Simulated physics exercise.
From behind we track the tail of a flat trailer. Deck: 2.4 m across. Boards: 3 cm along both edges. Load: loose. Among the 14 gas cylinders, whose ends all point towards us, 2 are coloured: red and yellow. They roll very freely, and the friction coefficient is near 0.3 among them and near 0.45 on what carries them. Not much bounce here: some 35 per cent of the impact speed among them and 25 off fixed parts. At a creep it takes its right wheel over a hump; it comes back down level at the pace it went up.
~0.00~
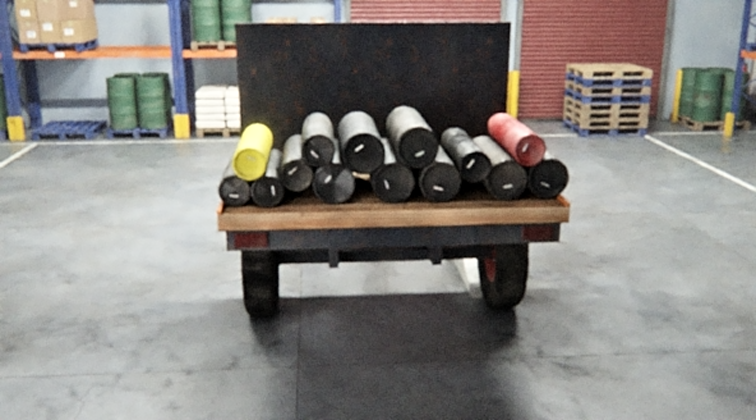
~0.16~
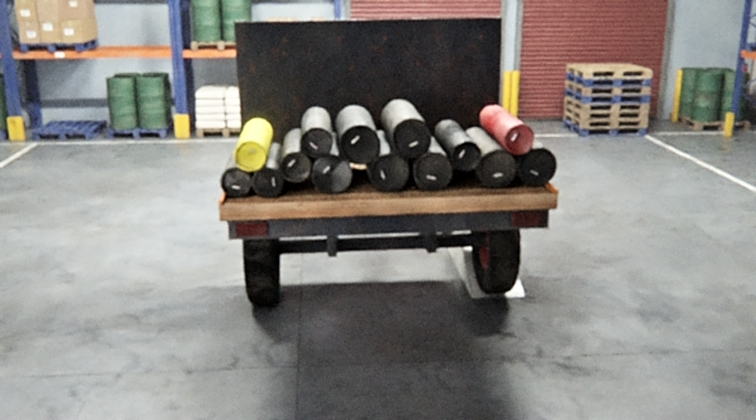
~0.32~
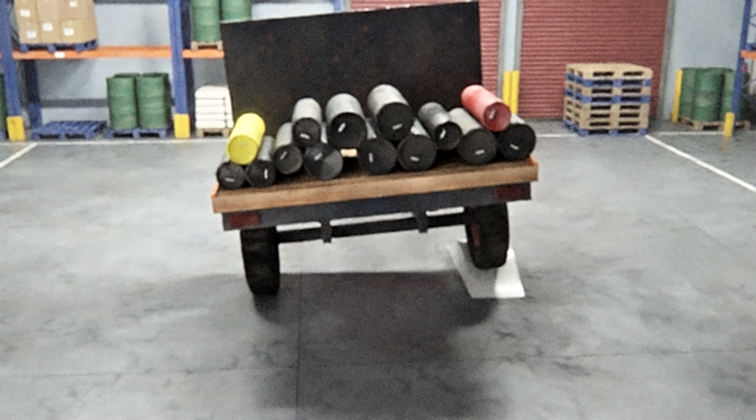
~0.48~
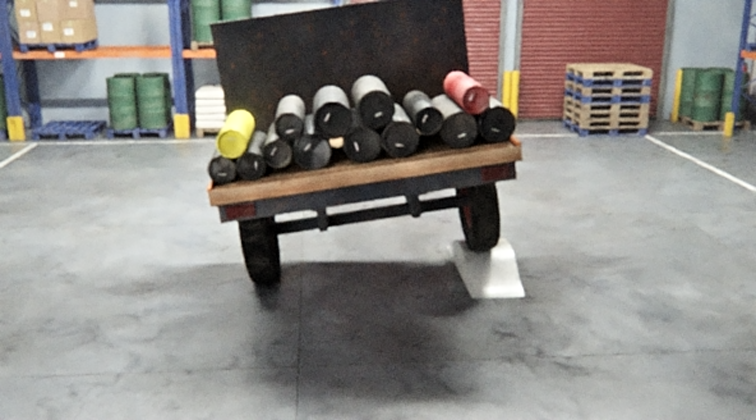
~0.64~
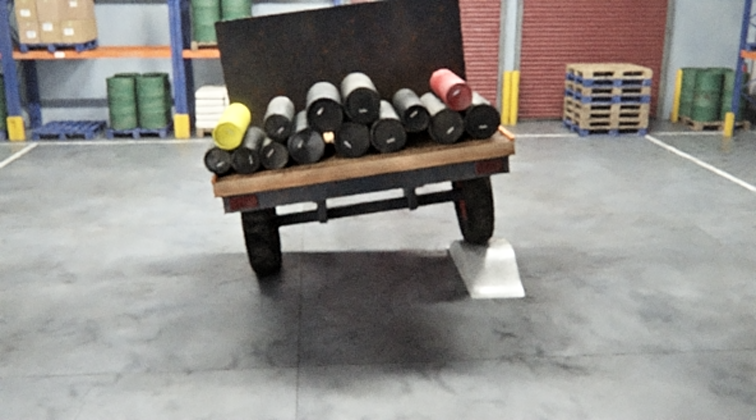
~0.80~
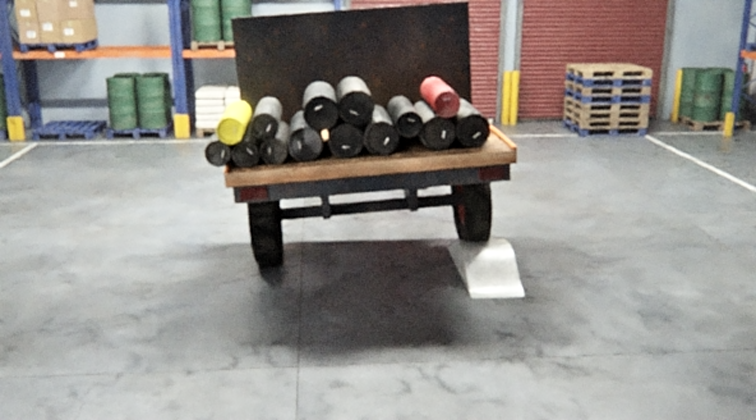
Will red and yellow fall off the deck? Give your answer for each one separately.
The red cylinder holds its spot and the yellow one is lost over the side.
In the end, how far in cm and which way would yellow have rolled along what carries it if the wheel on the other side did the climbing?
Roughly 45 cm right.
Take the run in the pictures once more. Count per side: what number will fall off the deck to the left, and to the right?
By side, that's 2 to the left and 0 to the right.
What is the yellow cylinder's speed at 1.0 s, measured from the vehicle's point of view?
Speed approx. 1.5 m/s.
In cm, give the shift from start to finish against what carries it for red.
The red one comes to about 30.
By 1.0 s, red is up on others, 65 cm from the right edge, rolling right; yellow is dropping off the left side; 2 off so far.
By 1.1 s, red is up on others, 60 cm from the right edge, rolling right; yellow is dropping off the left side; 2 off so far.
By 1.2 s, red is up on others, 55 cm from the right edge, rolling right; yellow is dropping off the left side; 2 off so far.
By 1.3 s, red is up on others, 55 cm from the right edge, rolling right; yellow is dropping off the left side; 2 off so far.
Finally (5.2 s), red is on the deck, 45 cm from the right edge; yellow is down on the left; 2 off so far.
